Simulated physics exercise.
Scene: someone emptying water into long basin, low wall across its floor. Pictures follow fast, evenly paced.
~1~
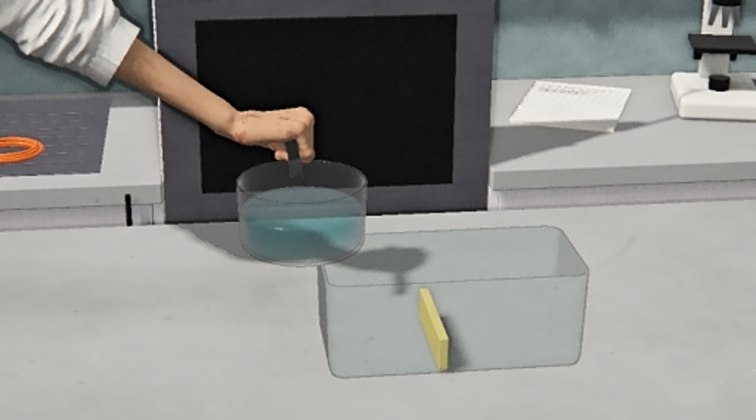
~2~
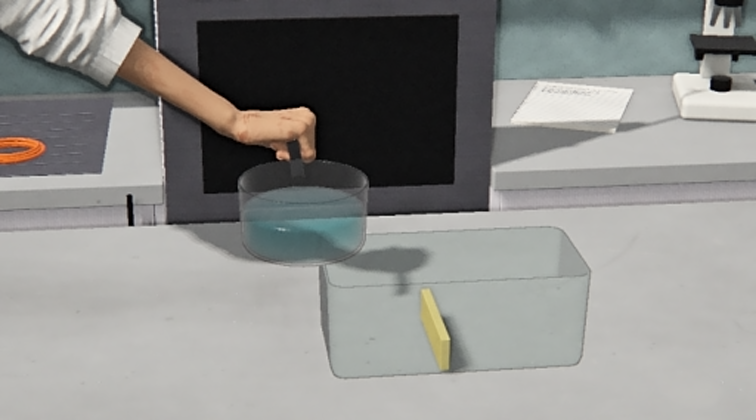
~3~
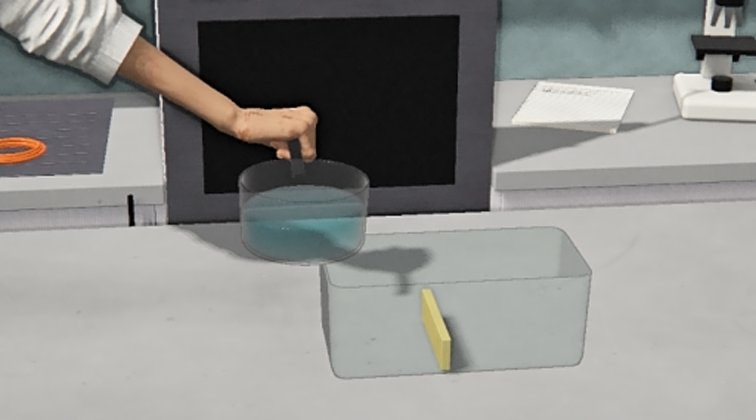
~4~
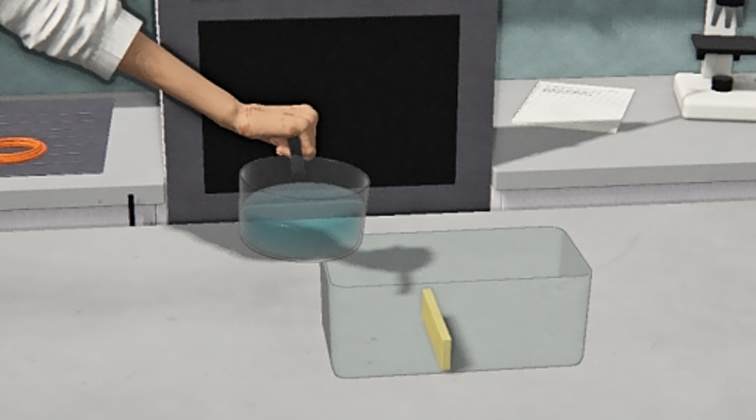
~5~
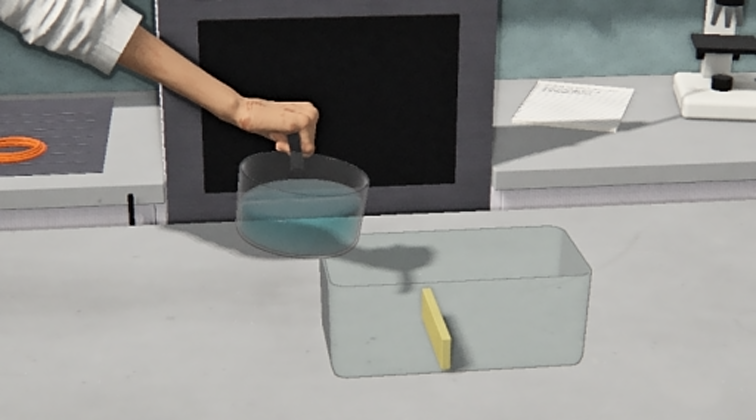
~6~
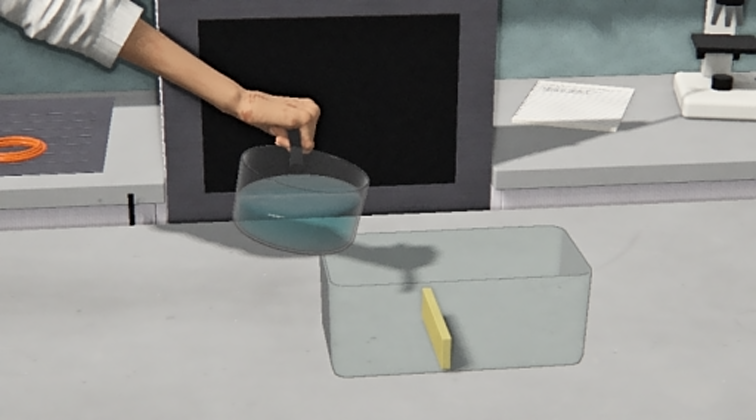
Hand holding a clear round container of blue liquid still, then slowly tilting it beside a long basin with a yellow divider.
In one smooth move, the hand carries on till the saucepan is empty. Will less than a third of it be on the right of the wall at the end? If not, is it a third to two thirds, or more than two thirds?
High range.
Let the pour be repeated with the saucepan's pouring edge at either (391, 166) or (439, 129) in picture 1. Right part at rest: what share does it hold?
First place gives some 95 %, second place some 95 %.
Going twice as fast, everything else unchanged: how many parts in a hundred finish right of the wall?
Close to 70 in a hundred.
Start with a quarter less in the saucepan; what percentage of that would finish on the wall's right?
Roughly 75 in a hundred.
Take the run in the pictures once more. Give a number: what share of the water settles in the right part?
Close to 80 percent.
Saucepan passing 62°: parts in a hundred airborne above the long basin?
I'd put it near 20 per cent.
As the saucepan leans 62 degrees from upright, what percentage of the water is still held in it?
Some 75 per cent has not yet come out.
A moment on, the saucepan is tipped part way and 76 per cent is still to pour, 3 is left of the wall and 0 right of it.
Next, the saucepan is tipped on its side and 17 per cent is still to pour, 11 is left of the wall and 53 right of it.
Then the saucepan is tipped right over and 0 per cent is still to pour, 17 is left of the wall and 80 right of it.
Later the saucepan is tipped right over and 0 per cent is still to pour, 19 is left of the wall and 80 right of it.
At rest 19 per cent lies left of the wall, 80 right of it and 1 outside.
